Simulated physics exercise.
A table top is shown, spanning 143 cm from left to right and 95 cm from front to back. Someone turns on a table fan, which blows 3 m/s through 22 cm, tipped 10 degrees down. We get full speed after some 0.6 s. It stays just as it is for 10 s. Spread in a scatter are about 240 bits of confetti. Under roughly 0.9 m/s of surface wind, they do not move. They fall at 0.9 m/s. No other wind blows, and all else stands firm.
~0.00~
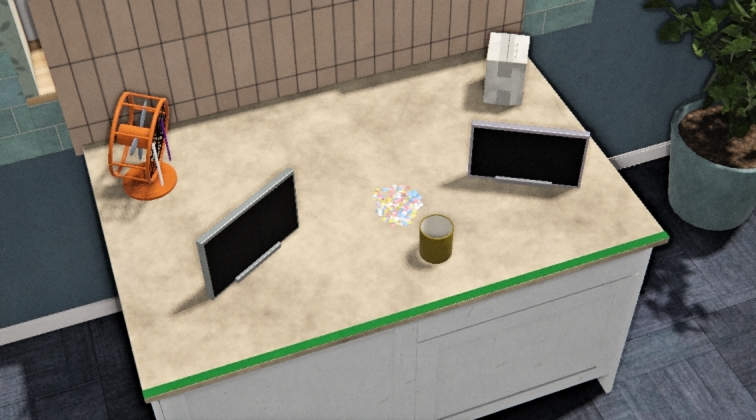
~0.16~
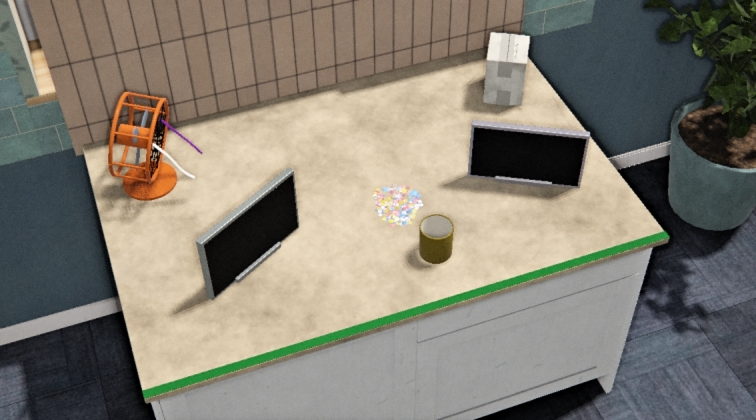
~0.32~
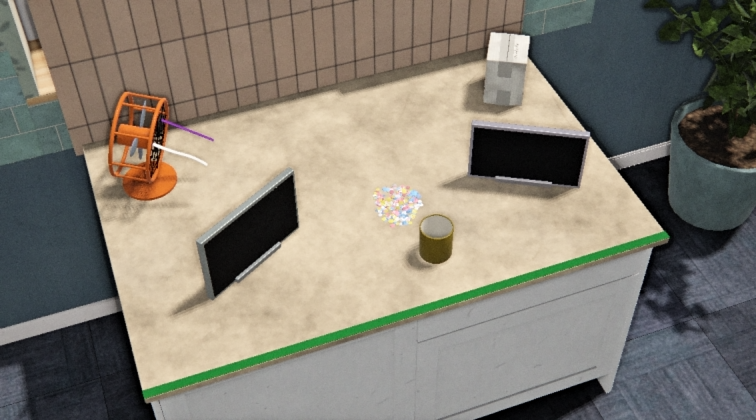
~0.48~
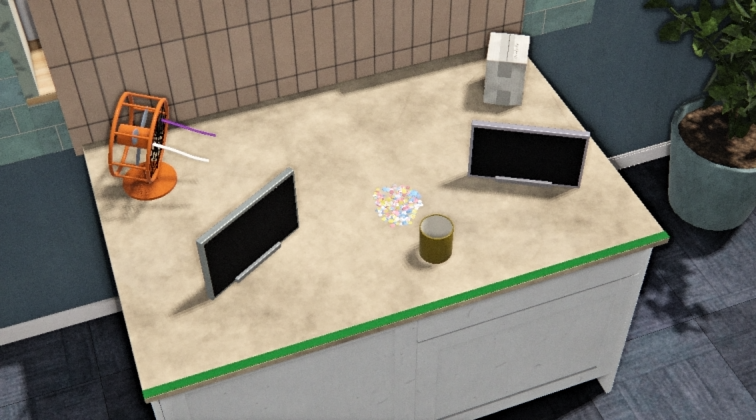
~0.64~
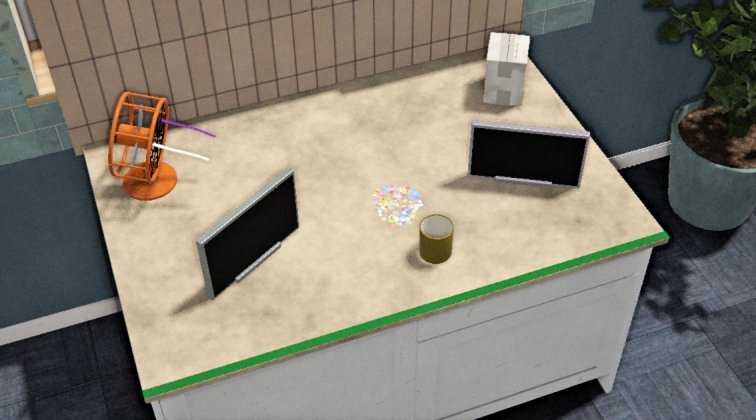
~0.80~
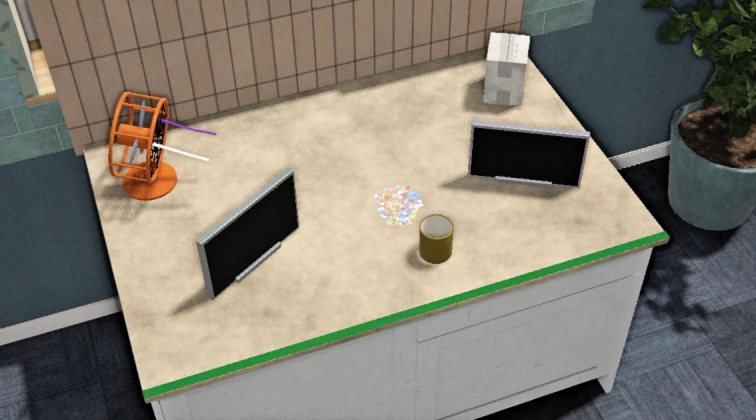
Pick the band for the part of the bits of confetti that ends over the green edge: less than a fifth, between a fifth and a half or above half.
Above half.
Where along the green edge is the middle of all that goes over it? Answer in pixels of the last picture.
I'd point to somewhere near (565, 270).
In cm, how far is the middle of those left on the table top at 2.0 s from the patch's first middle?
Centre offset: Approx. 35 cm.
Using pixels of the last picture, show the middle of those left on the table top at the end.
Roughly at (507, 271).
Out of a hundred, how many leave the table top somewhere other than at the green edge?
It comes out at some 5 %.
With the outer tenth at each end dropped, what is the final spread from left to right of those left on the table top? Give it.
Around 30 cm.
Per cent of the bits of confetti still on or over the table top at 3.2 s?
Around 20 in a hundred.
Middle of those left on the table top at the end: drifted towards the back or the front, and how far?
Direction: Frontward; distance: About 35 cm.
After 2.0 s, 16 % are on the move or not yet settled, 72 % are over the green edge; the middle of those still in play is near (506, 271).
After 3.2 s, 10 % are on the move or not yet settled, 72 % are over the green edge; the middle of those still in play is near (501, 276).
After 5.5 s, 8 % are on the move or not yet settled, 73 % are over the green edge; the middle of those still in play is near (507, 271).
After 10.0 s, at the end, 75 % are over the green edge; the middle of those still in play is near (507, 271).
